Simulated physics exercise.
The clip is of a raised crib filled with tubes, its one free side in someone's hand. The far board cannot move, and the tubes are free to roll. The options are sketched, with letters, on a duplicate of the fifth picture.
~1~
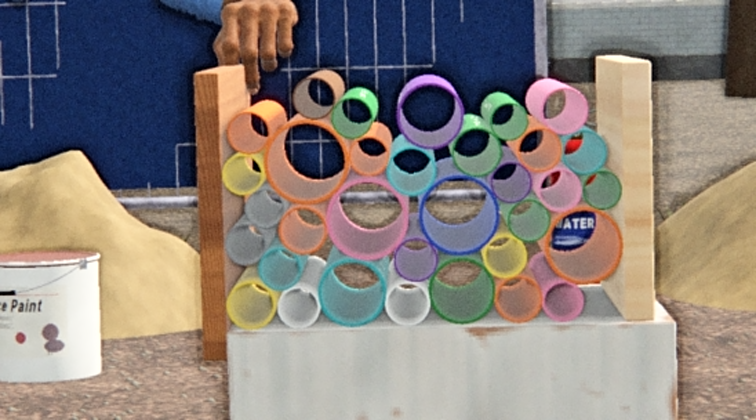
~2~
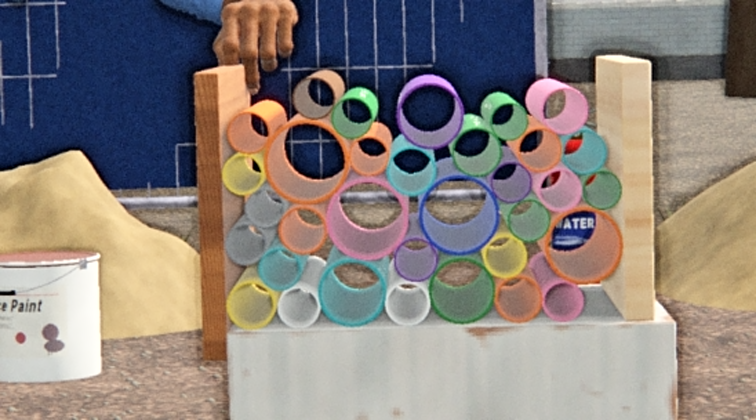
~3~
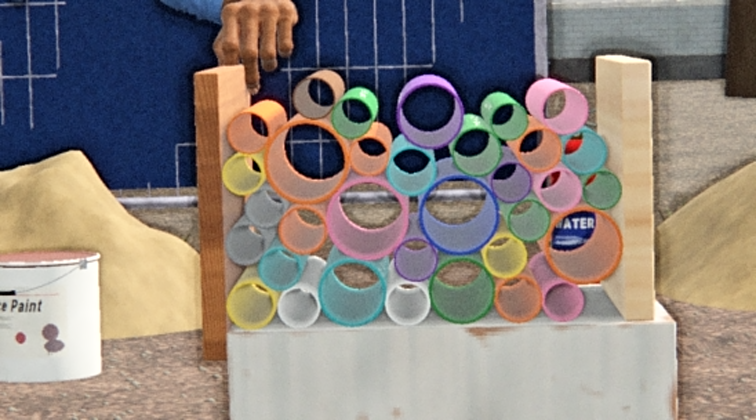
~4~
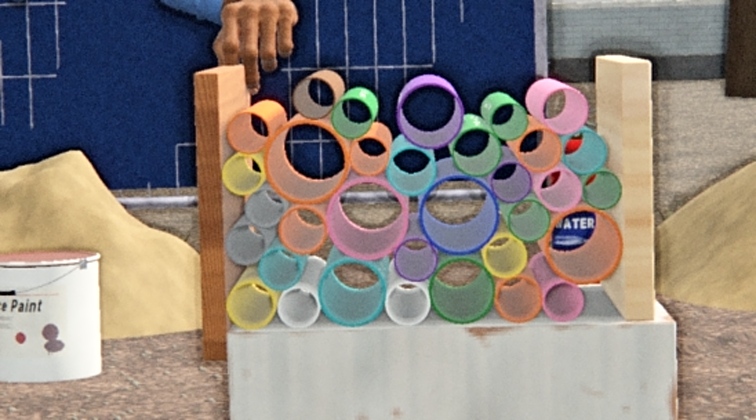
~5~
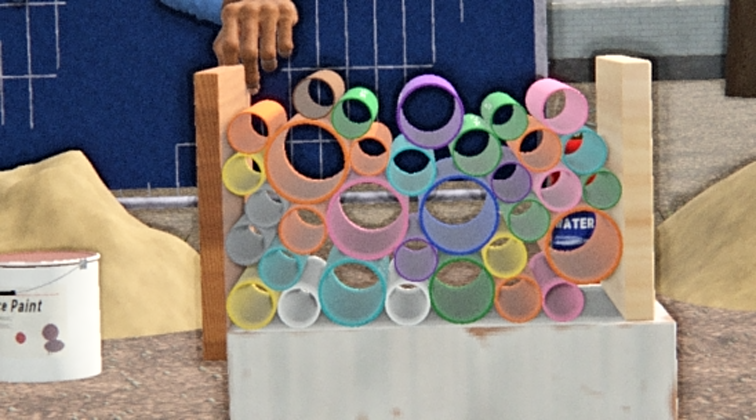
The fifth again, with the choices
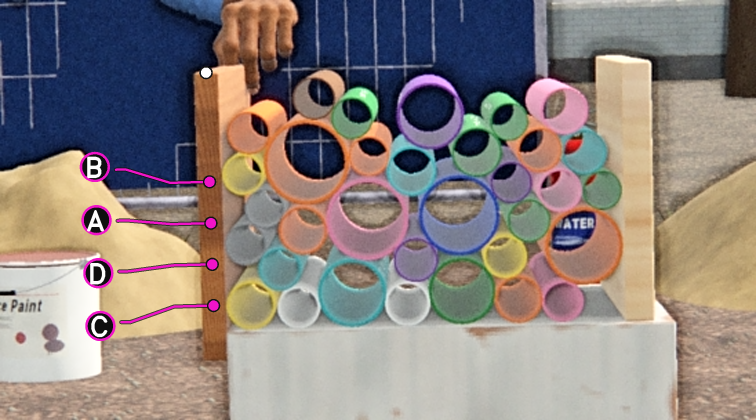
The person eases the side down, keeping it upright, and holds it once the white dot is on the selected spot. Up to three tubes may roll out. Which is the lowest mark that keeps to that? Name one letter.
Stop at D.
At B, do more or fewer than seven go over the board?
At B, fewer than seven.
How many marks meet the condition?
The number is three.
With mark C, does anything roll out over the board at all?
At C: Yes.
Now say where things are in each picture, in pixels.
The first picture shows an orange tube (519, 299); a turquoise tube (280, 269); a grey tube (246, 244).
The second picture shows a grey tube (246, 244); a green tube (602, 190).
The third picture shows an orange tube (539, 149); a pink tube (564, 110).
The fourth picture shows side board (228, 201); a yellow tube (252, 305).
The fifth picture shows an orange tube (519, 299); a turquoise tube (280, 269); a grey tube (246, 244).
On the marked copy, A at (211, 224); B at (209, 181); C at (213, 306); D at (212, 265); the white dot at (206, 73).
With D. Early on, top of the board (222, 160).
Further on, top of the board (225, 259).
At the end, top of the board (226, 263), two out over the board.
As for the rest, A one out over the board; B one out over the board; C more than three out over the board.
